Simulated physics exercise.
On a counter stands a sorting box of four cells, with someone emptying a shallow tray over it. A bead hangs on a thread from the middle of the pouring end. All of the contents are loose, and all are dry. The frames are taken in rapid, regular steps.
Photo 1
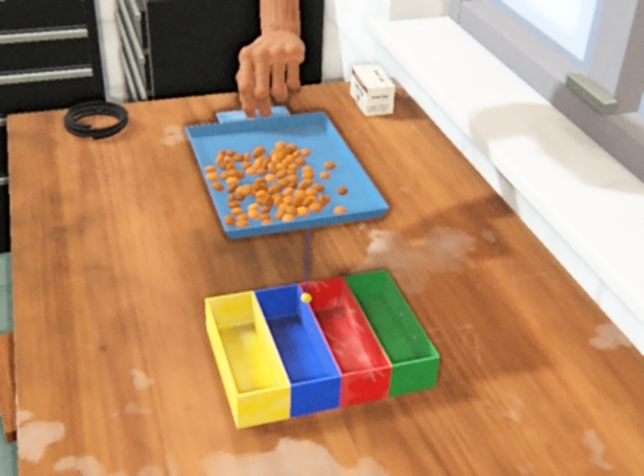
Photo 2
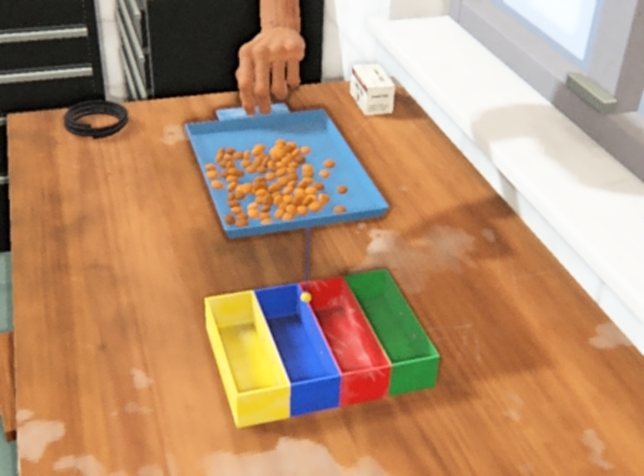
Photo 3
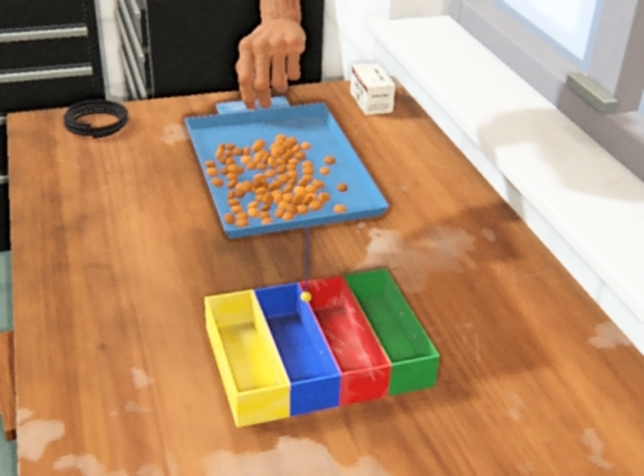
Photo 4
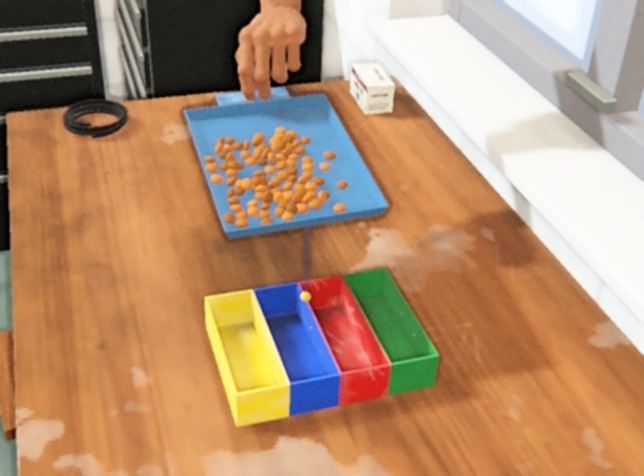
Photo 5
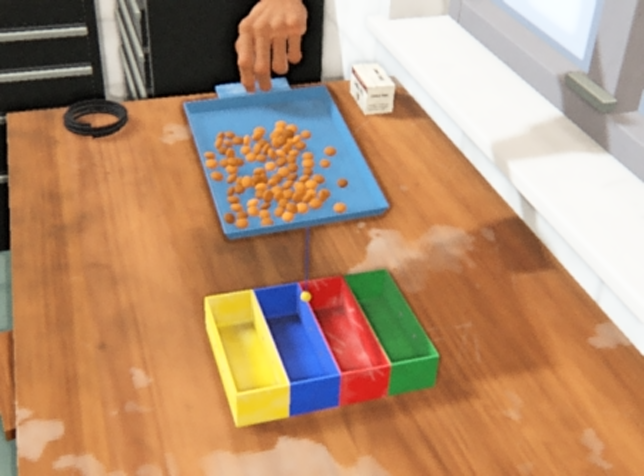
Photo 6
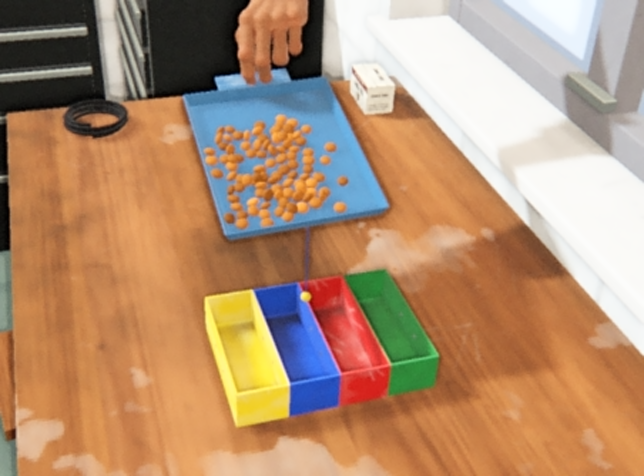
On a wooden counter, a hand slowly raised the back of a blue tray of small orange-brown pieces behind a yellow, blue, red and green box, while the pieces barely shifted.
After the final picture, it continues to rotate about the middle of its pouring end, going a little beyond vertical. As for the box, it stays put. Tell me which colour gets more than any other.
The yellow one gets the most.
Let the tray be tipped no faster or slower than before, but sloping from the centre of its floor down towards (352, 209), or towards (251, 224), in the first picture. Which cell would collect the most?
The green cell, then that yellow cell.
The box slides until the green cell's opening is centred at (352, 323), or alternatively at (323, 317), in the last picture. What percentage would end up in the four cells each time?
You'd get near 100 percent first and near 90 percent next.
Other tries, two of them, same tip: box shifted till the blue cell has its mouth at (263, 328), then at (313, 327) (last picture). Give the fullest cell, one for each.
The first placing favours that blue cell, while the second favours the yellow cell.
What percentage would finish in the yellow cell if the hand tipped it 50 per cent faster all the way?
Some 50 per cent.
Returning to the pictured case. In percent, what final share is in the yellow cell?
Close to 40 in every hundred pieces.
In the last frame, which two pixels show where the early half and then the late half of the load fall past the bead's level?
At (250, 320) for the first part, then at (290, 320) for the others.
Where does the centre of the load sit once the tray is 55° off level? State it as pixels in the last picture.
The load is centred around (279, 206).
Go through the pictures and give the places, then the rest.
The first picture shows corners of the pouring end at (230, 227) and (382, 206), level; middle of the load at (277, 188), bits of cat kibble; bead on its thread at (306, 298); yellow cell at (263, 404); blue cell at (315, 393); red cell at (365, 383); green cell at (414, 374).
The second picture shows corners of the pouring end at (230, 227) and (382, 205), level; middle of the load at (277, 187).
The third picture shows corners of the pouring end at (230, 227) and (382, 204), tipped barely, lowest at the left corner; middle of the load at (277, 185).
The fourth picture shows corners of the pouring end at (230, 227) and (382, 204), tipped a little, lowest at the left corner; middle of the load at (277, 181).
The fifth picture shows corners of the pouring end at (230, 229) and (382, 204), tipped a little, lowest at the left corner; middle of the load at (277, 179).
The sixth picture shows corners of the pouring end at (230, 230) and (382, 204), tipped a little, lowest at the left corner; middle of the load at (277, 177); yellow cell at (263, 402); blue cell at (314, 392); red cell at (365, 382); green cell at (413, 373).
Soon after the last picture, tray tipped steeply; nearly all on the tray; a stray few in the yellow cell; a small part falling or outside the box.
A little later, tray tipped right over; a small part on the tray; about a third in the yellow cell; about a quarter in the blue cell; a small part in the red cell; a stray few in the green cell; about a quarter falling or outside the box.
Later still, tray tipped past a quarter turn; about half in the yellow cell; about a quarter in the blue cell; about a quarter in the red cell; a stray few in the green cell; a small part falling or outside the box.
At rest, tray tipped past a quarter turn; about half in the yellow cell; about a quarter in the blue cell; about a quarter in the red cell; a stray few in the green cell; a small part outside the box.
